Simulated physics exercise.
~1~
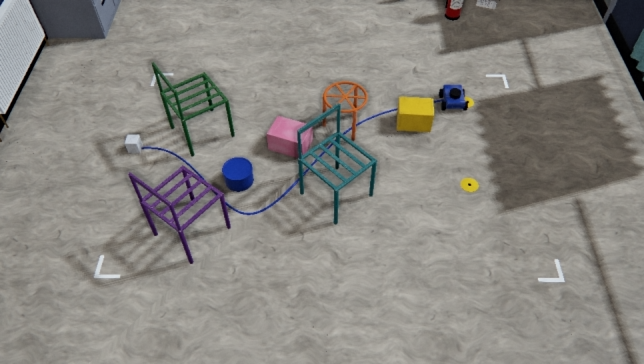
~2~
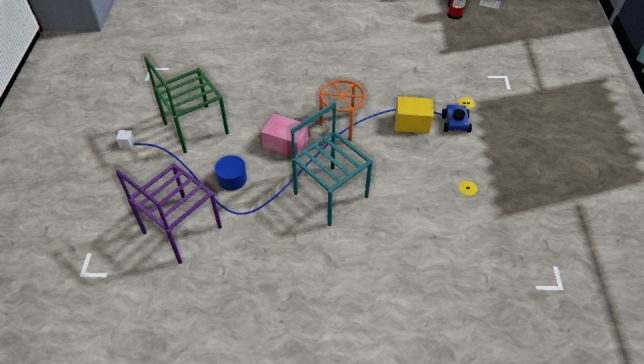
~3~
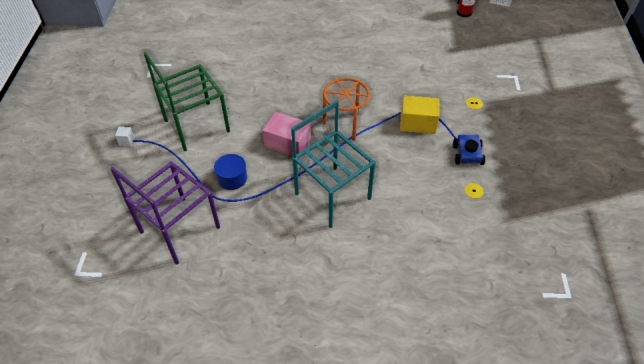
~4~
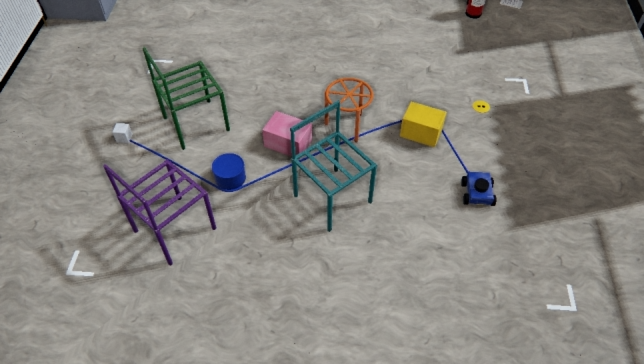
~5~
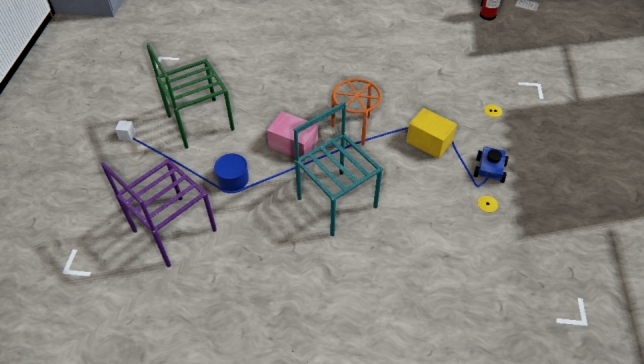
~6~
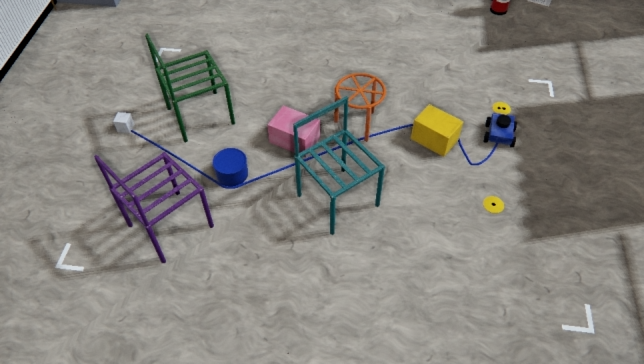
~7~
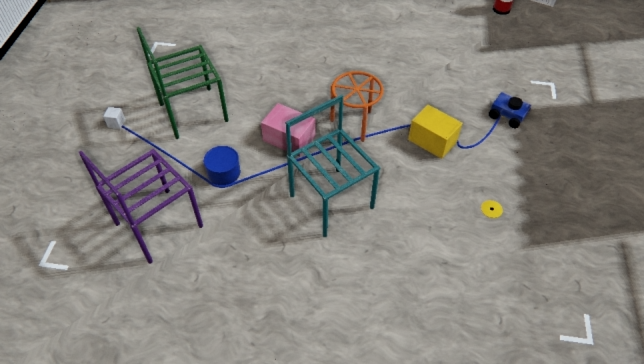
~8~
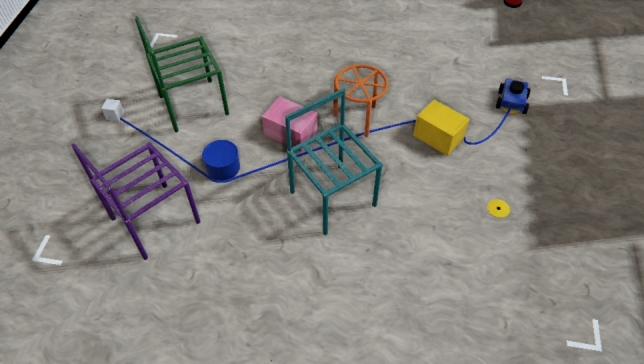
Blue cart trailing a blue lead among small chairs and blocks, driving down, dragging the yellow crate slightly, then heading back up.
